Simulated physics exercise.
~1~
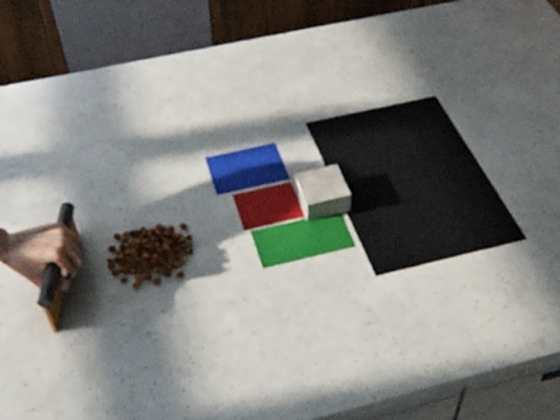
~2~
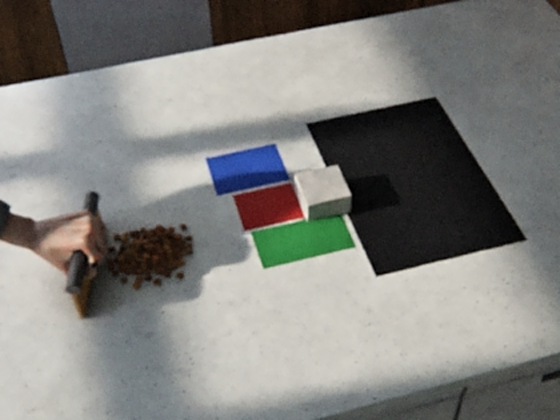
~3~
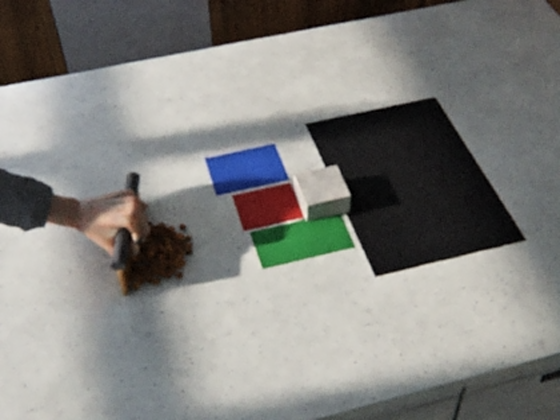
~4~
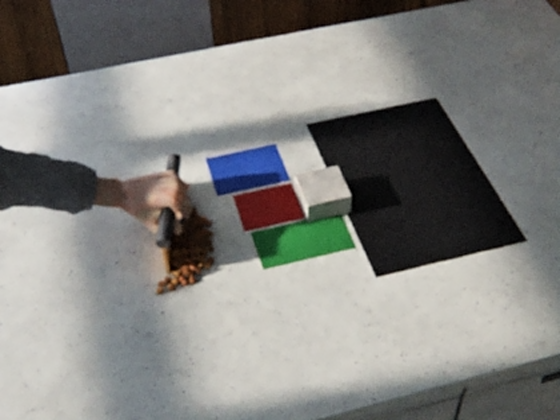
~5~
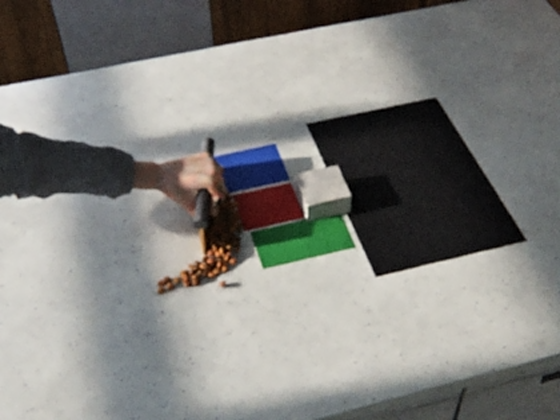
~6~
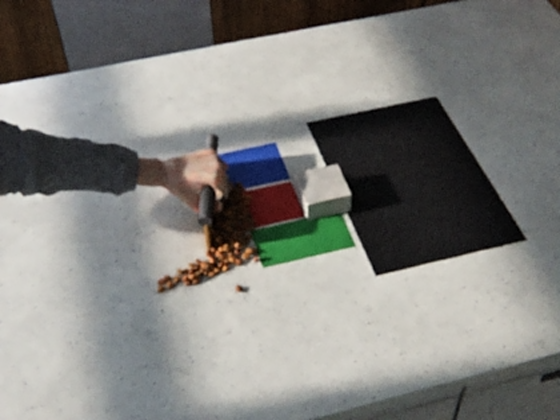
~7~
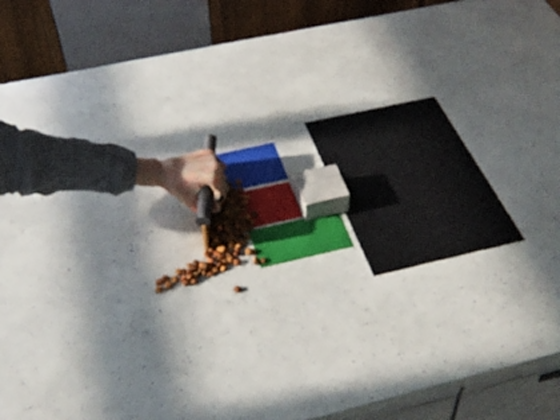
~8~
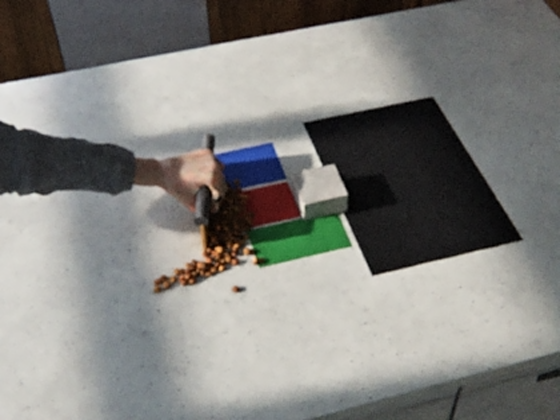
A hand with a scraper pushes brown kibble rightward across a pale countertop, stopping at the coloured mats with most pieces still off them.
